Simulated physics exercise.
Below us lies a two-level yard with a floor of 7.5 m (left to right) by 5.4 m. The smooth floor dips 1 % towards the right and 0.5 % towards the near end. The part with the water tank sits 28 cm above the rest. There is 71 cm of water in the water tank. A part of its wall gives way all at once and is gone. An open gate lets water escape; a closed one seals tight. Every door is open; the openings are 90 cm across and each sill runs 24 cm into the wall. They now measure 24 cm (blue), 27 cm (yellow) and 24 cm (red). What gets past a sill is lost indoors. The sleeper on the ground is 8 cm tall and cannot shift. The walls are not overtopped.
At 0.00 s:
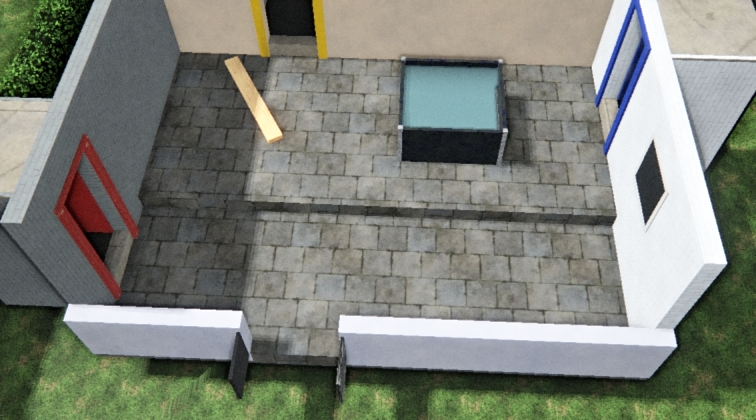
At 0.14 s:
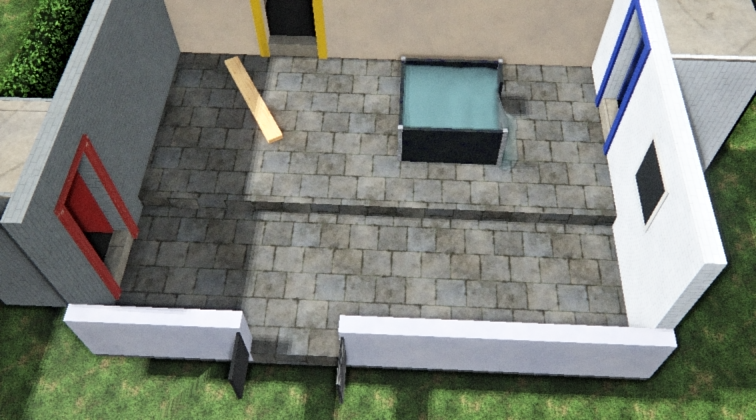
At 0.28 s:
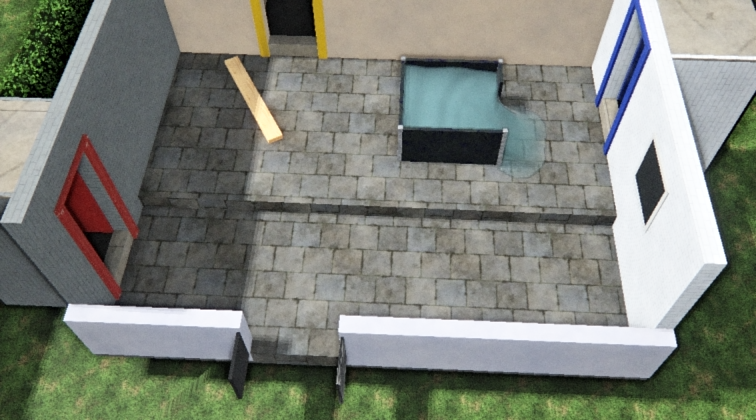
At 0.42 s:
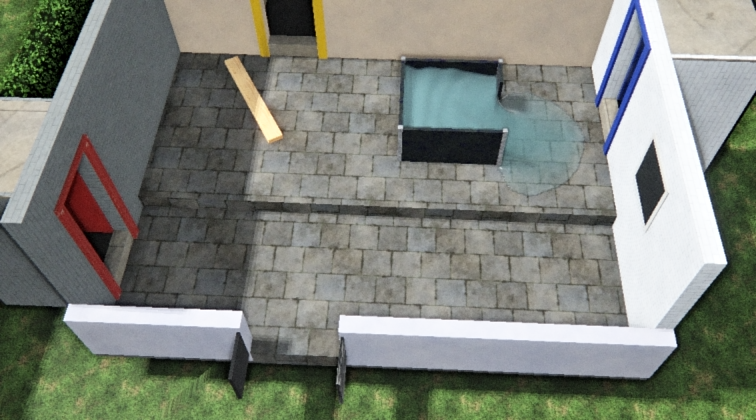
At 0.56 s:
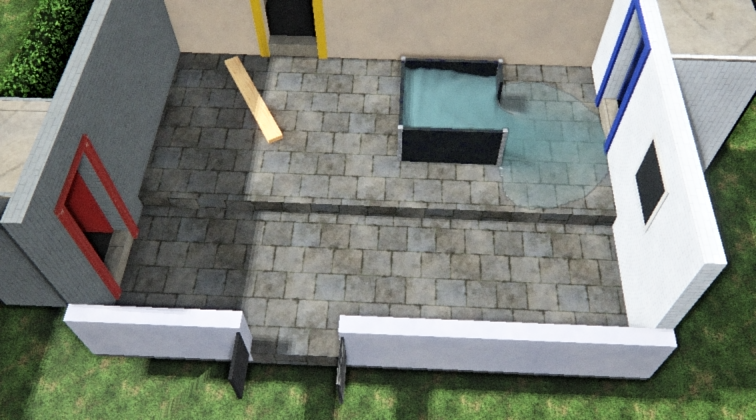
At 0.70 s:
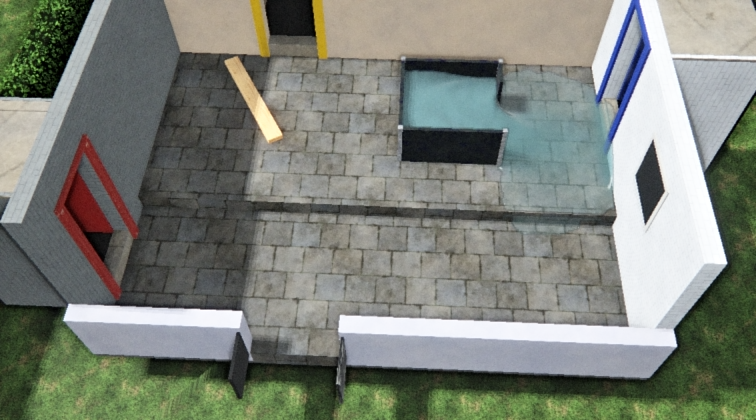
Water tank in a walled stone yard losing part of its right side, water pouring out and spreading to the blue door.
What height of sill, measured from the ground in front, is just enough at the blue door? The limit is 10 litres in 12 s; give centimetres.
At least 35 cm or so.
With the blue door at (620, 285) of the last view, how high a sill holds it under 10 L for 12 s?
About 11.0 cm.
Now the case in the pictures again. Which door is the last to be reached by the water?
Last comes the red one.
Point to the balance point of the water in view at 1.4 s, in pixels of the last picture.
Around (504, 139).
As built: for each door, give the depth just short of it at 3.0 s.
In cm: Blue 18, yellow 0, red 0.
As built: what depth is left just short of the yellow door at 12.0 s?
Some 2.5 cm.
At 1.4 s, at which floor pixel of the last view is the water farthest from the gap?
Around (621, 319).
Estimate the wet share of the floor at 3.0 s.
About 30 per cent.
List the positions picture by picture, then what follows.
Still water, 71 cm deep, in the water tank at (452, 97); the blue door at (619, 85) is dry, in the first frame.
The gap is at (497, 127), the front 0.3 m out at (513, 159); the back of the water tank holds 71 cm, in the second frame.
The gap is at (497, 129), the front 0.8 m out at (541, 146); the back of the water tank holds 70 cm, in the third frame.
Water pours out at (497, 130) and has run 1.4 m, to (580, 139); about 8 cm deep outside, 62 cm at the back, in the fourth frame.
Water pours out at (497, 130) and has run 1.8 m, to (606, 166); about 6 cm deep outside, 61 cm at the back, in the fifth frame.
The gap is at (497, 130), the front 2.0 m out at (618, 137); the back of the water tank holds 57 cm; water is at the blue door at (619, 85), in the sixth frame.
After 1.4 s water covers 15 % of the floor, deepest (38 cm) near (602, 160); 37 cm at the blue door, 29 litres in over its 24 cm sill.
After 3.0 s water covers 30 % of the floor, deepest (30 cm) near (625, 342); 18 cm at the blue door, 65 litres in over its 24 cm sill.
After 12.0 s water covers 75 % of the floor, deepest (8 cm) near (614, 353); 4 cm at the blue door, 66 litres in over its 24 cm sill.
At the blue door as built, the water arrived by 0.6 s and peaked near 37 cm at 1.4 s.
Run again over the same 12 s with other heights there, 35 litres in over 29 cm, 1 litre over 39.5 cm. The limit of 10 litres is kept from about 35 cm up.
